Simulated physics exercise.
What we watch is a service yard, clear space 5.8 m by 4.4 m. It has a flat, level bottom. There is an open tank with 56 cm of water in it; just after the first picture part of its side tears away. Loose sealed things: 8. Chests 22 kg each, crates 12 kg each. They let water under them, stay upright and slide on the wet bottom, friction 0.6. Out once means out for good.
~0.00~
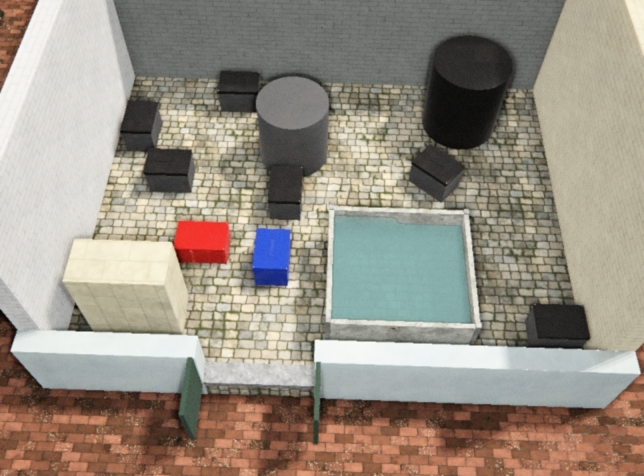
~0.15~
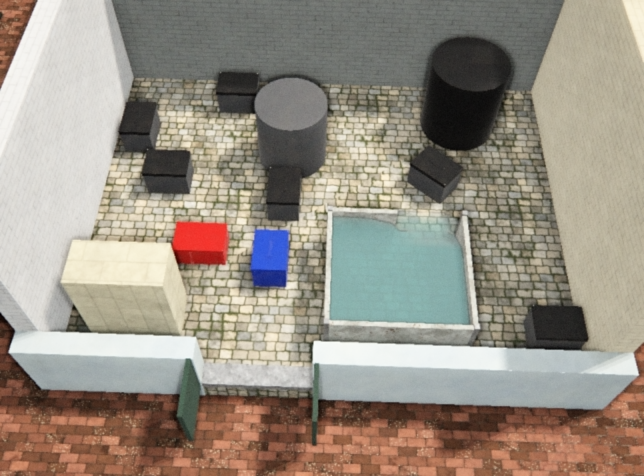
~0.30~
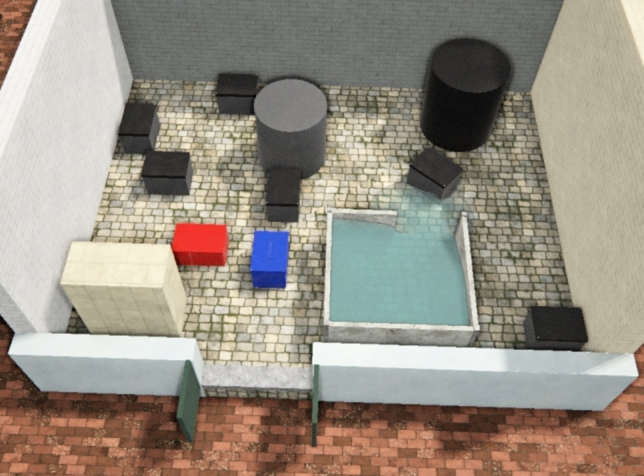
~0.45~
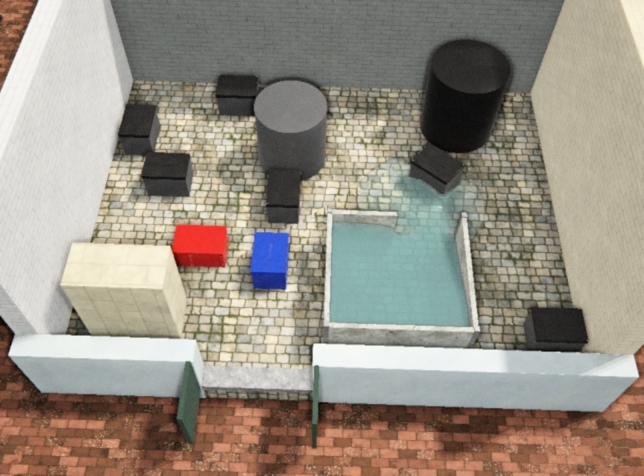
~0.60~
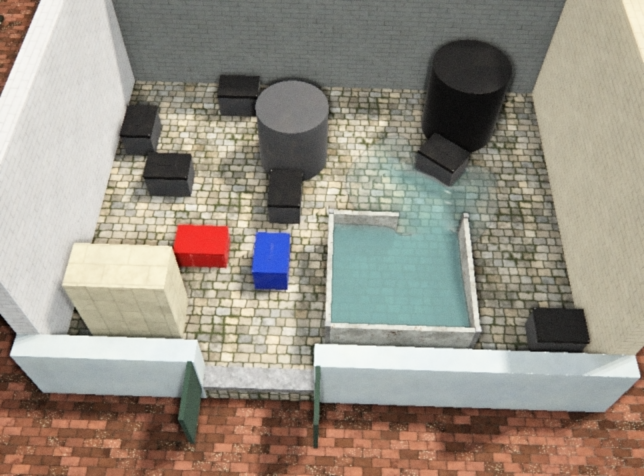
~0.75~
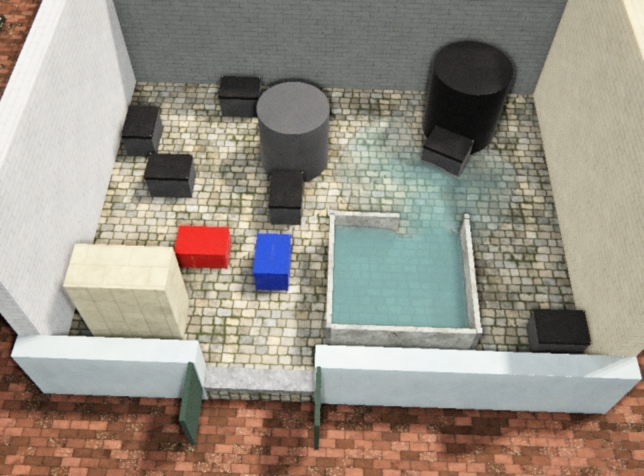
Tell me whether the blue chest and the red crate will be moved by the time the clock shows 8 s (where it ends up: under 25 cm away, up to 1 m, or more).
Blue chest: Stays near its start; red crate: Stays near its start.
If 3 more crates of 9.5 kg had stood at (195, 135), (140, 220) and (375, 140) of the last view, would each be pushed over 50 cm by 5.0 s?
First inside the limit, then inside the limit, then outside the limit.
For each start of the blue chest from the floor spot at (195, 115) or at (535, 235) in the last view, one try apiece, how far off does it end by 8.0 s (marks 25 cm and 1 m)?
At the first spot it keeps its position; at the second it keeps its position.
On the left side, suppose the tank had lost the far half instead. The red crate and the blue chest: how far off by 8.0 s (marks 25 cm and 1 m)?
Outcome - red crate: Long-distance displacement, blue chest: Long-distance displacement.
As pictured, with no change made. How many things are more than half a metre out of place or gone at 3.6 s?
By then the count is 0.
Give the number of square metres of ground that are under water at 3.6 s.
Roughly 14 m2.
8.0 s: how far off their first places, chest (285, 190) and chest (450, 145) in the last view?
In turn: 0 cm, 60 cm.
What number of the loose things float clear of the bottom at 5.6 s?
Of them, 0.
After 1.6 s the blue chest is near (272, 253), 0.0 m from its start, aground; the red crate is near (202, 240), 0.0 m from its start, aground; 0 of 8 are out; 0 afloat.
After 3.6 s the blue chest is near (272, 253), 0.0 m from its start, aground; the red crate is near (202, 240), 0.0 m from its start, aground; 0 of 8 are out; 1 afloat.
After 5.6 s the blue chest is near (272, 253), 0.0 m from its start, aground; the red crate is near (202, 240), 0.0 m from its start, aground; 0 of 8 are out; 0 afloat.
After 8.0 s the blue chest is near (272, 253), 0.0 m from its start, aground; the red crate is near (202, 240), 0.0 m from its start, aground; 0 of 8 are out; 0 afloat.
